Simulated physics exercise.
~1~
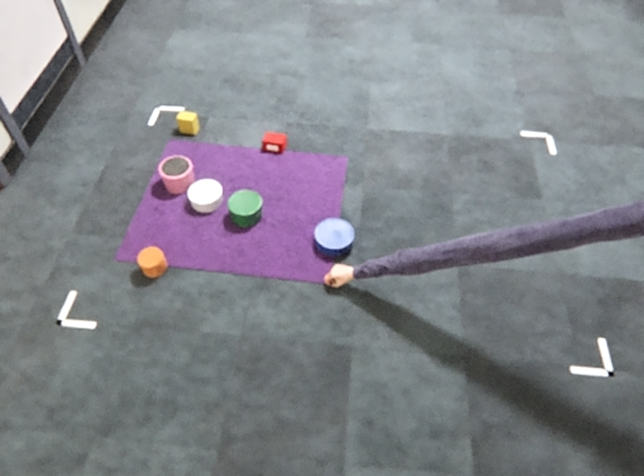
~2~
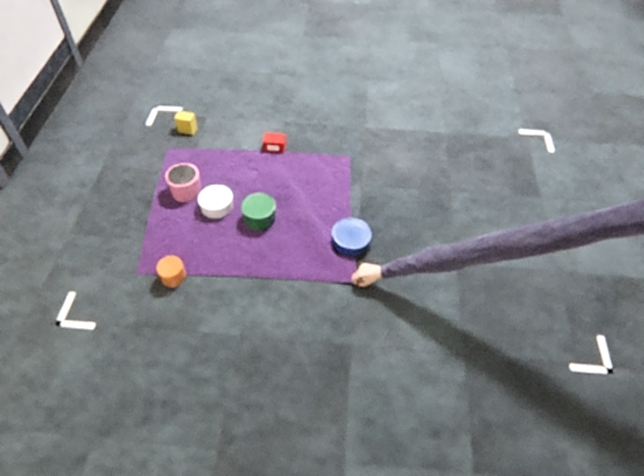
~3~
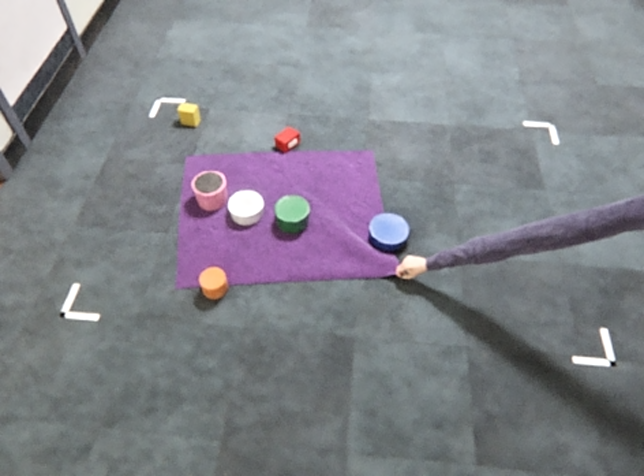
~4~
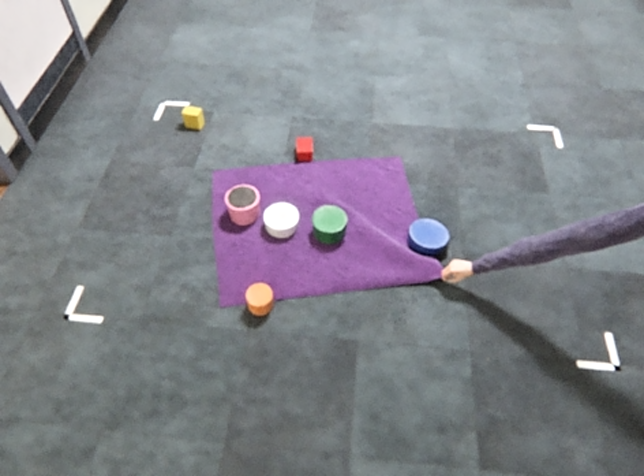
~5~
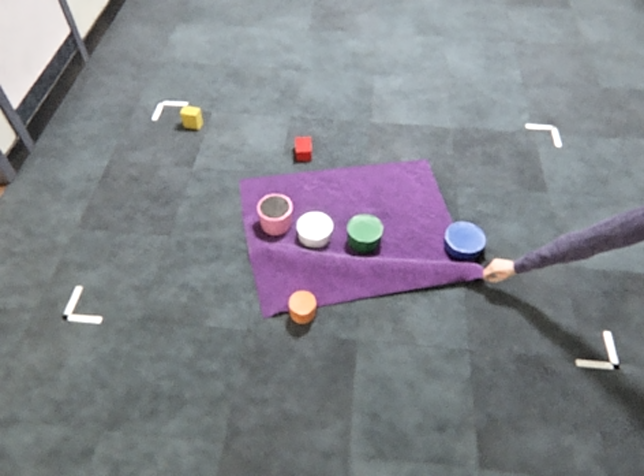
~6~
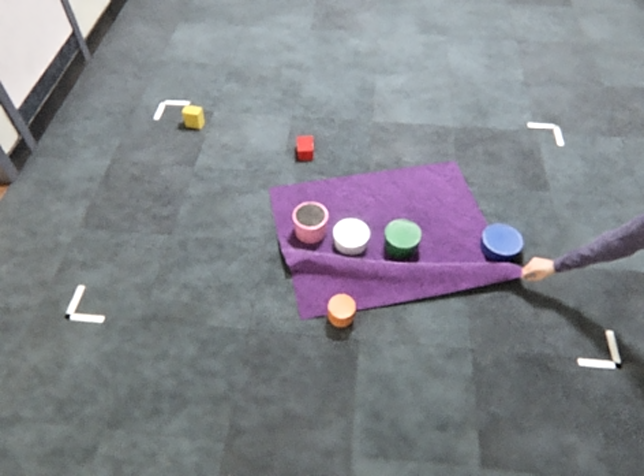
On a grey hallway floor, a hand dragged a purple sheet to the right, carrying the pink pot and the white, green, blue and orange containers a long way with it, while the yellow and red blocks were left behind.
